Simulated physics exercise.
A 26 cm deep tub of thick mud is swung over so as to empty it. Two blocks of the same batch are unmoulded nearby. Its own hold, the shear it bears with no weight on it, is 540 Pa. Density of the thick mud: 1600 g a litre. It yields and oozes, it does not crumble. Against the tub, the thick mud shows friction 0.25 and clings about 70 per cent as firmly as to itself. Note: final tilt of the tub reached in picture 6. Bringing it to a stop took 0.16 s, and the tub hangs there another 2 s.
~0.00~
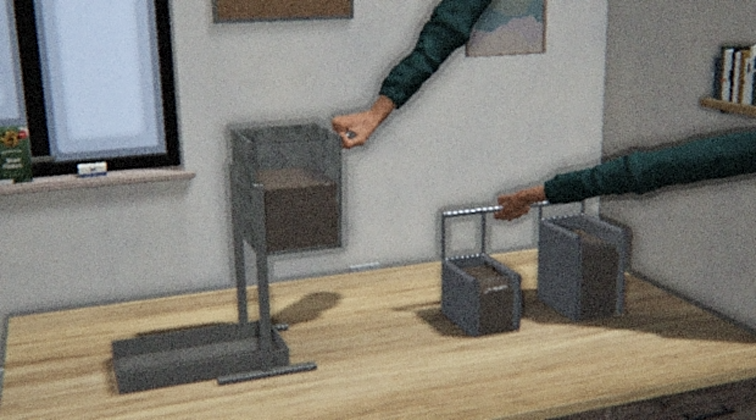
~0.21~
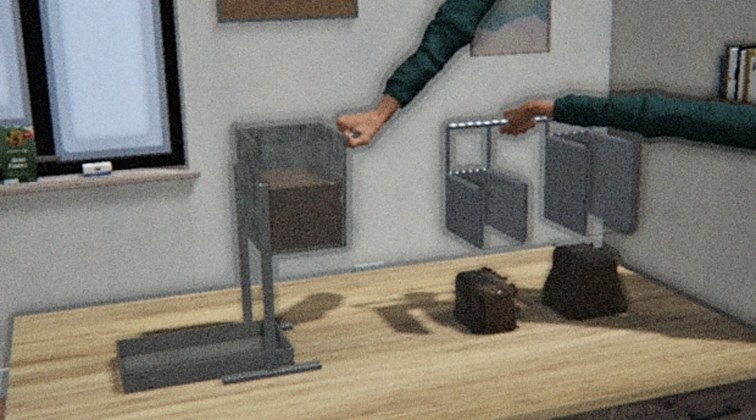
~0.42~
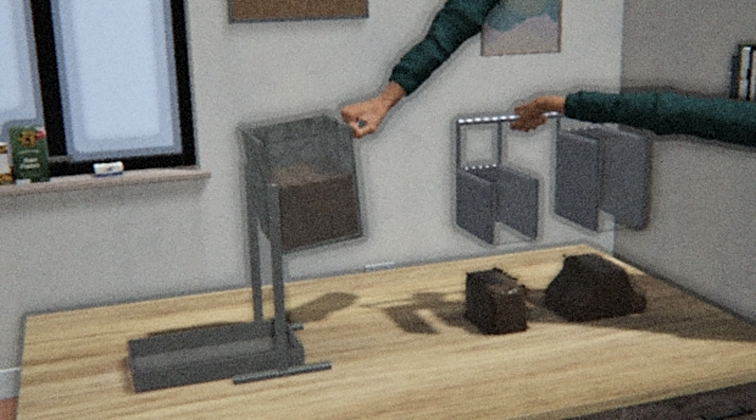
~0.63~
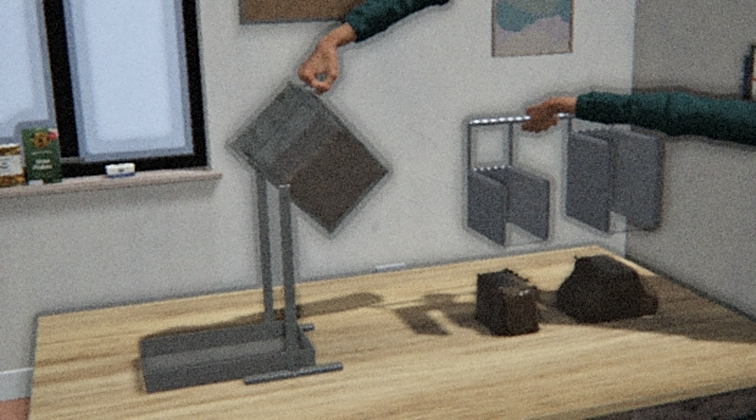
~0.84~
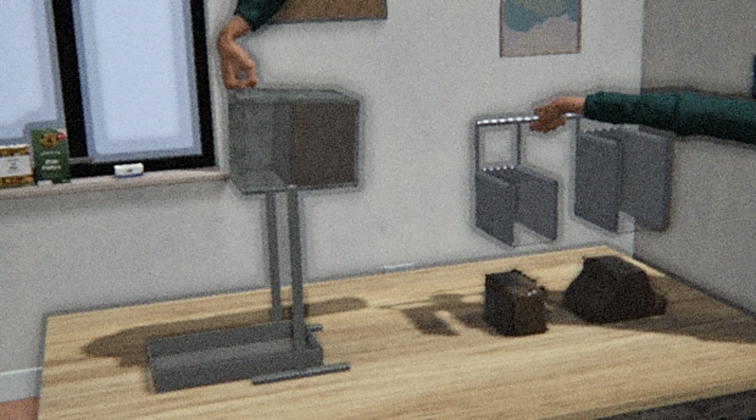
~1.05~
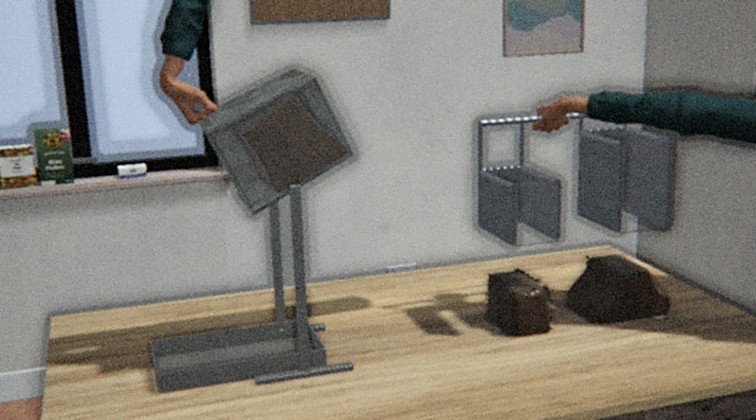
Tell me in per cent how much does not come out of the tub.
Something like 0 per cent stays in.
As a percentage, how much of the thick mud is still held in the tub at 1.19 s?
I'd put it close to 80 %.
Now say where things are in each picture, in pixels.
The first picture shows handle-side rim at (338, 137), tilt 0 degrees; top of the thick mud at (329, 183); blocks stand 13 cm, 20 cm (left to right).
The second picture shows handle-side rim at (343, 136), tilt 0 degrees; top of the thick mud at (334, 182); blocks stand 13 cm, 16 cm (left to right).
The third picture shows handle-side rim at (348, 128), tilt 6 degrees; top of the thick mud at (347, 175); blocks stand 12 cm, 13 cm (left to right).
The fourth picture shows handle-side rim at (310, 94), tilt 43 degrees; top of the thick mud at (340, 132); blocks stand 12 cm, 13 cm (left to right).
The fifth picture shows handle-side rim at (243, 102), tilt 87 degrees; top of the thick mud at (298, 104); blocks stand 12 cm, 13 cm (left to right).
The sixth picture shows handle-side rim at (210, 135), tilt 114 degrees; top of the thick mud at (292, 97); blocks stand 12 cm, 13 cm (left to right).
After 1.19 s, the tub is at 115 degrees and holds 81 %.
After 1.36 s, the tub is at 115 degrees and holds 28 %.
After 1.53 s, the tub is at 115 degrees and holds 0 %.
After 1.70 s, the tub is at 115 degrees and holds 0 %.
After 3.05 s, at the end, the tub is at 115 degrees and holds 0 %.
